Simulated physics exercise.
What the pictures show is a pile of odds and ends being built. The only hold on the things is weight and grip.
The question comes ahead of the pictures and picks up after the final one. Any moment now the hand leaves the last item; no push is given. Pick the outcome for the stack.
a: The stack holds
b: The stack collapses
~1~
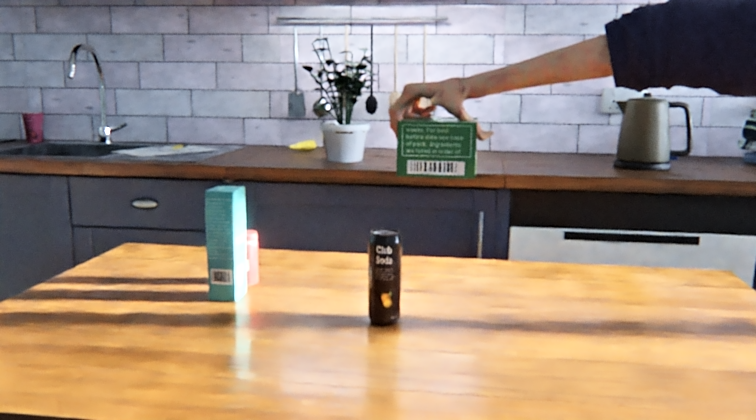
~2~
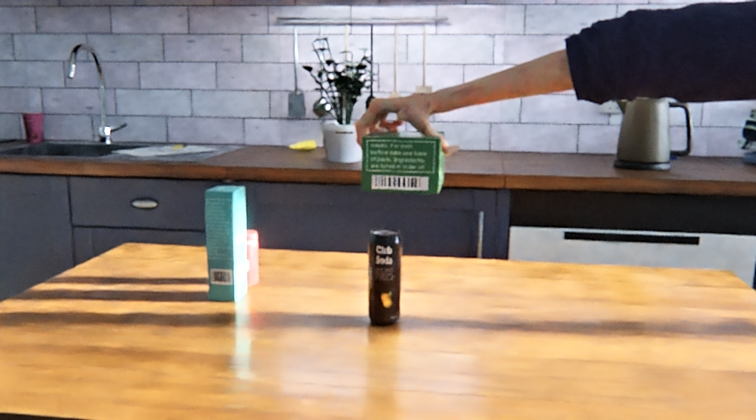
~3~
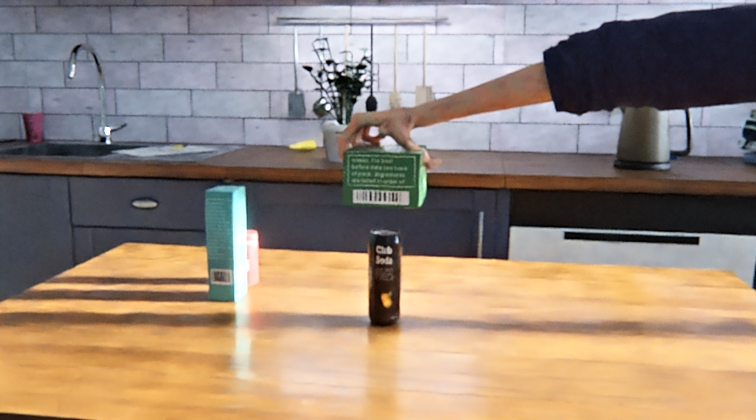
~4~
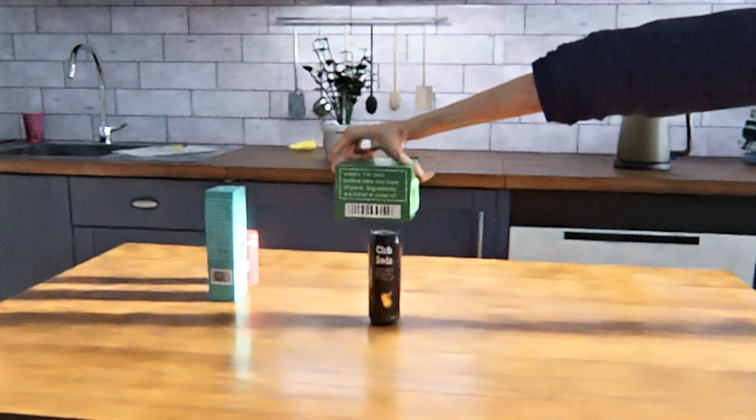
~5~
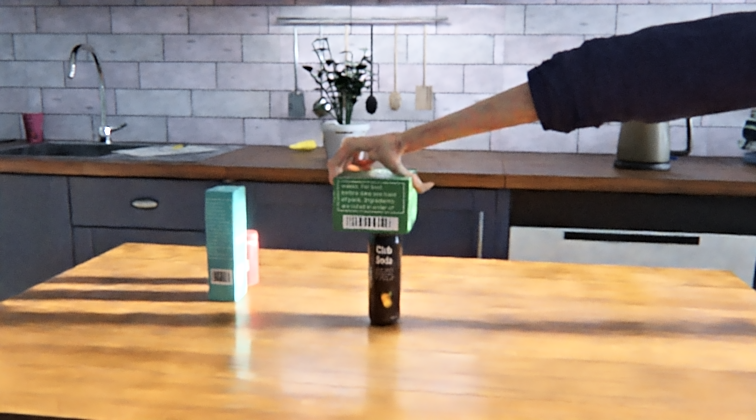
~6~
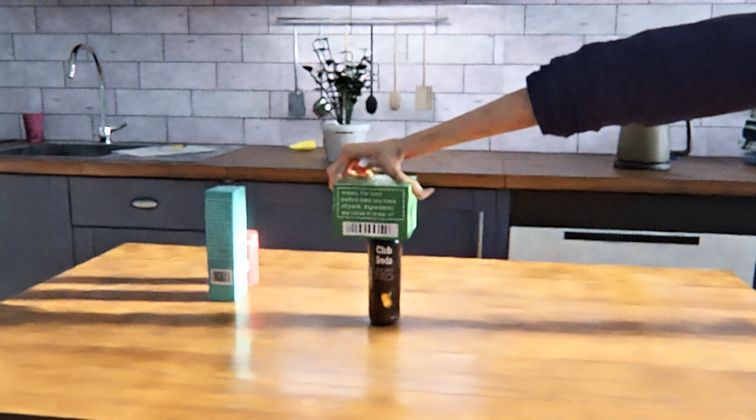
a.
Then, 0.20 s later than the last frame, all is still.
Then, 0.60 s later than the last frame, green box resting near (376, 205).
When it is over, all 4 as before. End places, in pixels of the last picture, green box near (376, 205). The pile keeps its balance.
